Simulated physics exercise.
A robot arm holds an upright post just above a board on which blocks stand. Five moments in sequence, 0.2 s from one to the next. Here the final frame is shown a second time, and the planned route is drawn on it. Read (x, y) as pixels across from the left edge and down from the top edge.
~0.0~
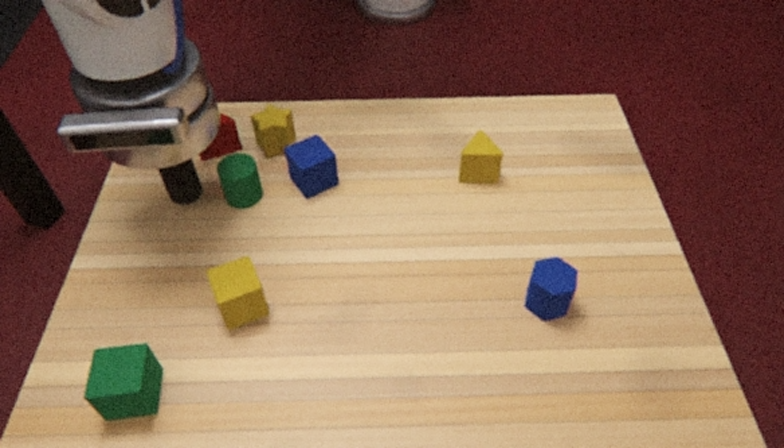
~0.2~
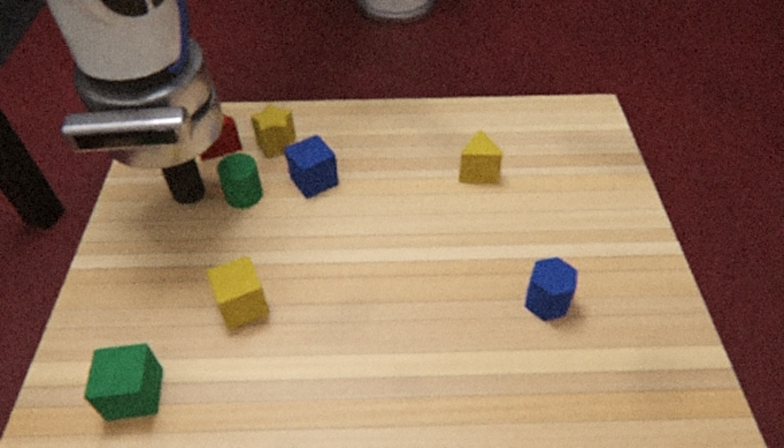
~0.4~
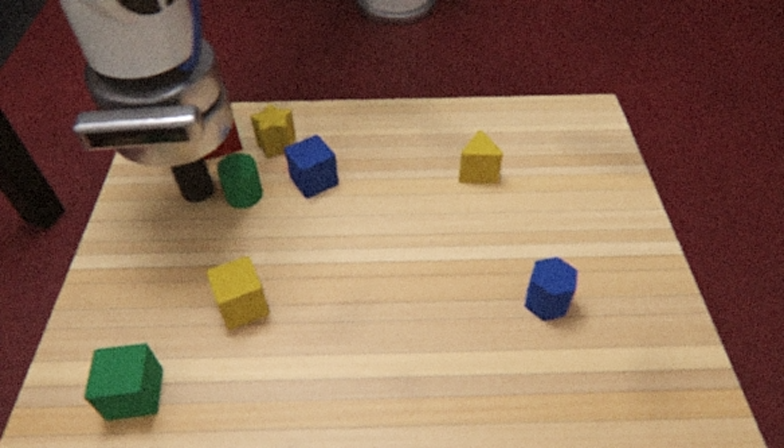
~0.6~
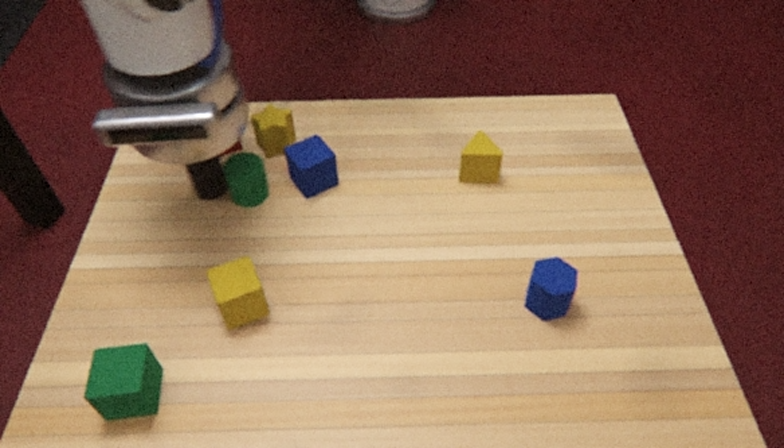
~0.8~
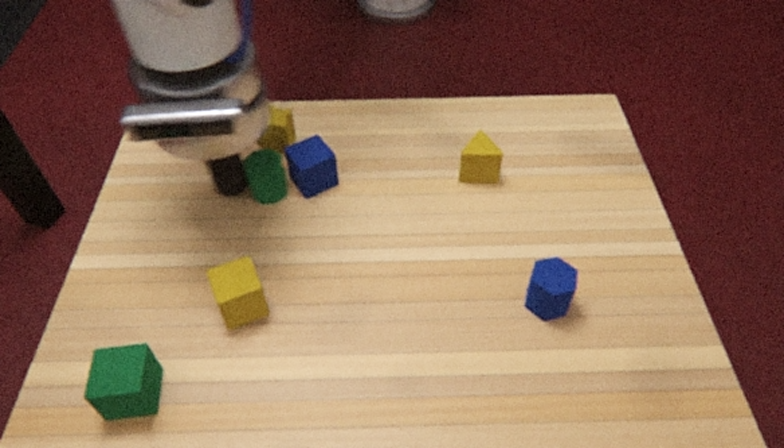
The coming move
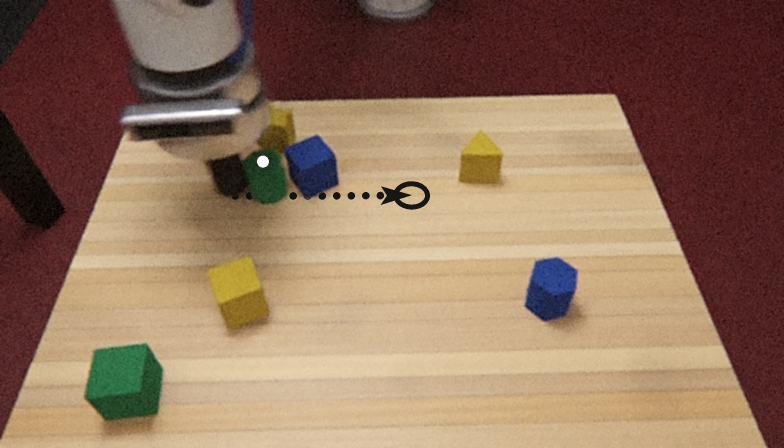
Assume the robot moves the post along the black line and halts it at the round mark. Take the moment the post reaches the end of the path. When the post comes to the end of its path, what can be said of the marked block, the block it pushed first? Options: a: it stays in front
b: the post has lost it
My pick is b.
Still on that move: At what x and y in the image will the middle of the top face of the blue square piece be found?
The centre of its top will be at (385, 117).
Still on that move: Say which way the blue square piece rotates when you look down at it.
Counterclockwise from above.
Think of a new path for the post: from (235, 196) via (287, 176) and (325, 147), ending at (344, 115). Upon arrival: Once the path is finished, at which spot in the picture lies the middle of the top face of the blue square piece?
I'd place it at (382, 143), taking the centre of its top.
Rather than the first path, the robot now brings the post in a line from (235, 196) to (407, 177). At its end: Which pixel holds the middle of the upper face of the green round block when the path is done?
At roughly (424, 128).
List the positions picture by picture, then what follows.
In the first picture, post tip (186, 193); block tops, green round block (236, 166); blue square piece (310, 151); yellow triangle (482, 145).
In the second picture, post (189, 193); blocks unchanged.
In the third picture, post (198, 191); blocks unchanged.
In the fourth picture, post (212, 189); green round block (243, 165).
In the fifth picture, post (232, 186); green round block (263, 162); blue square piece (310, 151); yellow triangle (482, 145).
Path on the board, from (235, 196) to (412, 195); the dot is on the green round block.
What follows on the original path. One third of the way, post (293, 186); green round block (321, 153); blue square piece (354, 137).
Two thirds of the way, post (353, 185); green round block (372, 146); blue square piece (381, 121), turned 40° anticlockwise.
At the end, post (412, 185); green round block (402, 142); blue square piece (385, 117), turned 55° anticlockwise; yellow triangle in place.
